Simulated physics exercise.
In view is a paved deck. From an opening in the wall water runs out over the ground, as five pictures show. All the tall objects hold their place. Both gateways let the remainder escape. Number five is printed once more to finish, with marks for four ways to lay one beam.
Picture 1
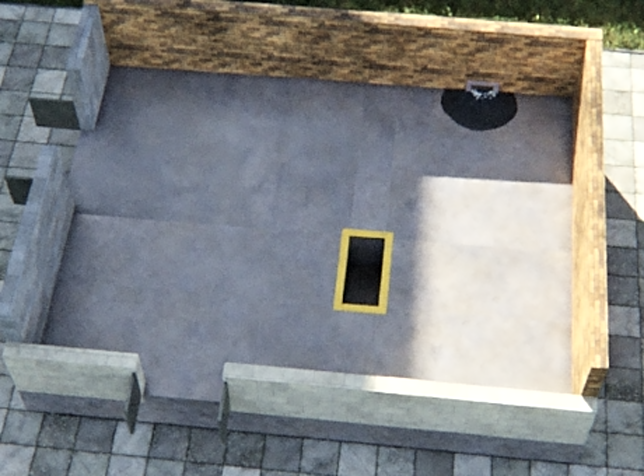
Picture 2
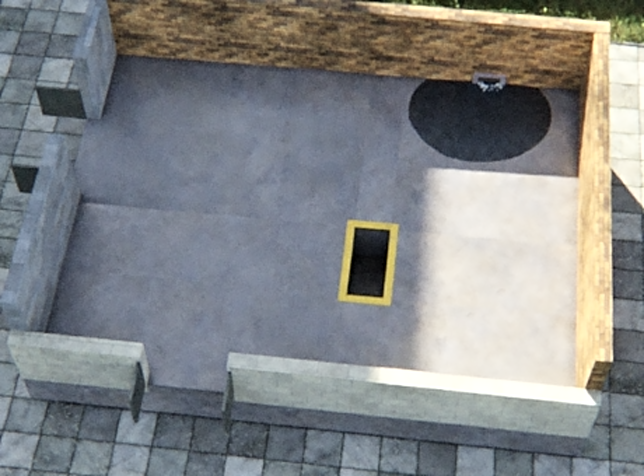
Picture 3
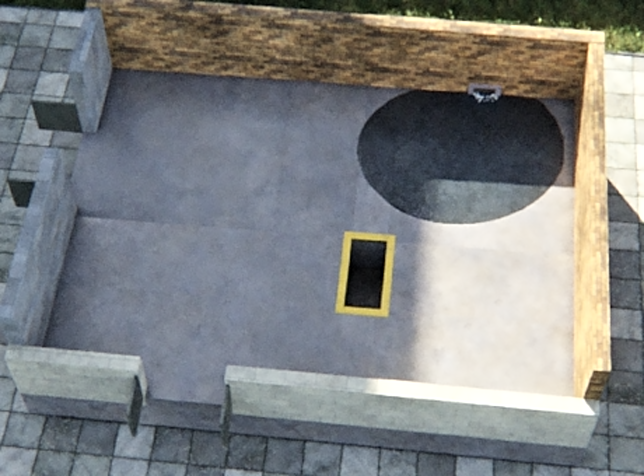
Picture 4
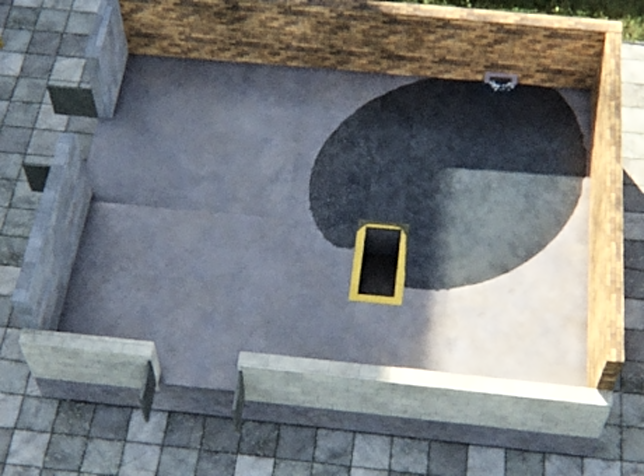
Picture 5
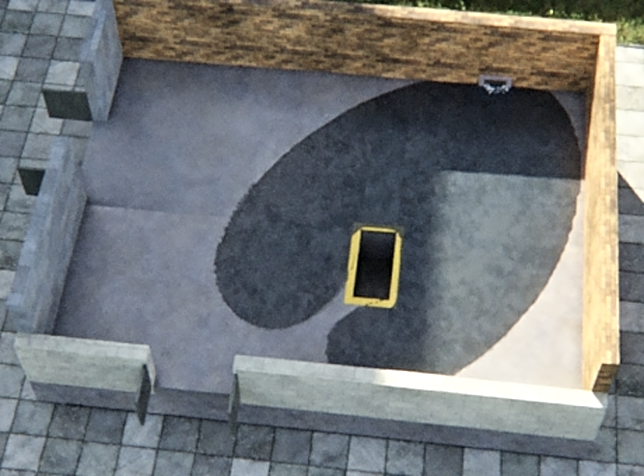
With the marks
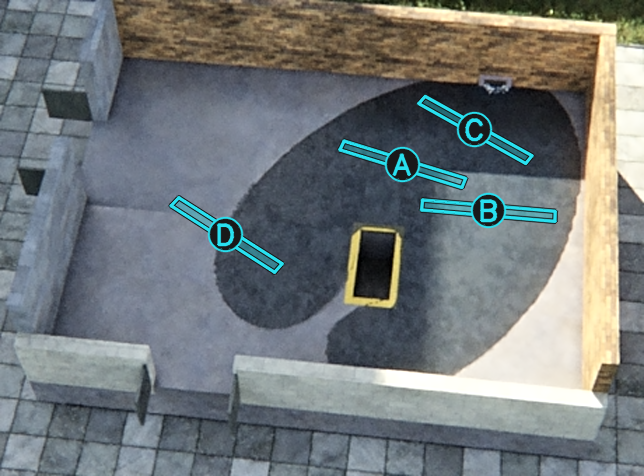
A dark wet patch spreads from the outfall across the deck, reaching around the yellow-edged pit.
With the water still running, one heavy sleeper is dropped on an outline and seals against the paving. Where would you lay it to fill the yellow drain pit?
Use place D.
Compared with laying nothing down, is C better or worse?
Worse.
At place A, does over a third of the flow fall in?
No, it does not.
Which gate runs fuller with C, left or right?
More leaves on the right.
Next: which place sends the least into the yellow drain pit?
That would be C.
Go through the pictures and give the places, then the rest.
In the first frame, outfall at (482, 87); yellow drain pit at (364, 271); open gate at (187, 385); open gate at (85, 167); 2 % of the ground under water, visible out to (479, 125); yellow drain pit still dry.
In the second frame, 7 % of the ground under water, visible out to (434, 144); yellow drain pit still dry.
In the third frame, 15 % of the ground under water, visible out to (443, 221); yellow drain pit still dry.
In the fourth frame, 26 % of the ground under water, visible out to (404, 277); yellow drain pit taking water.
In the fifth frame, 41 % of the ground under water, visible out to (240, 311); yellow drain pit taking water.
In cyan, A from (342, 145) to (463, 182); B from (422, 204) to (555, 216); C from (421, 99) to (528, 159); D from (174, 201) to (278, 267).
Choosing A, about 14 % of the stream goes into the yellow drain pit, about 82 % out by the gates.
Choosing B, about 15 % of the stream goes into the yellow drain pit, about 80 % out by the gates.
Choosing C, about 6 % of the stream goes into the yellow drain pit, about 88 % out by the gates.
Choosing D, about 37 % of the stream goes into the yellow drain pit, about 54 % out by the gates.
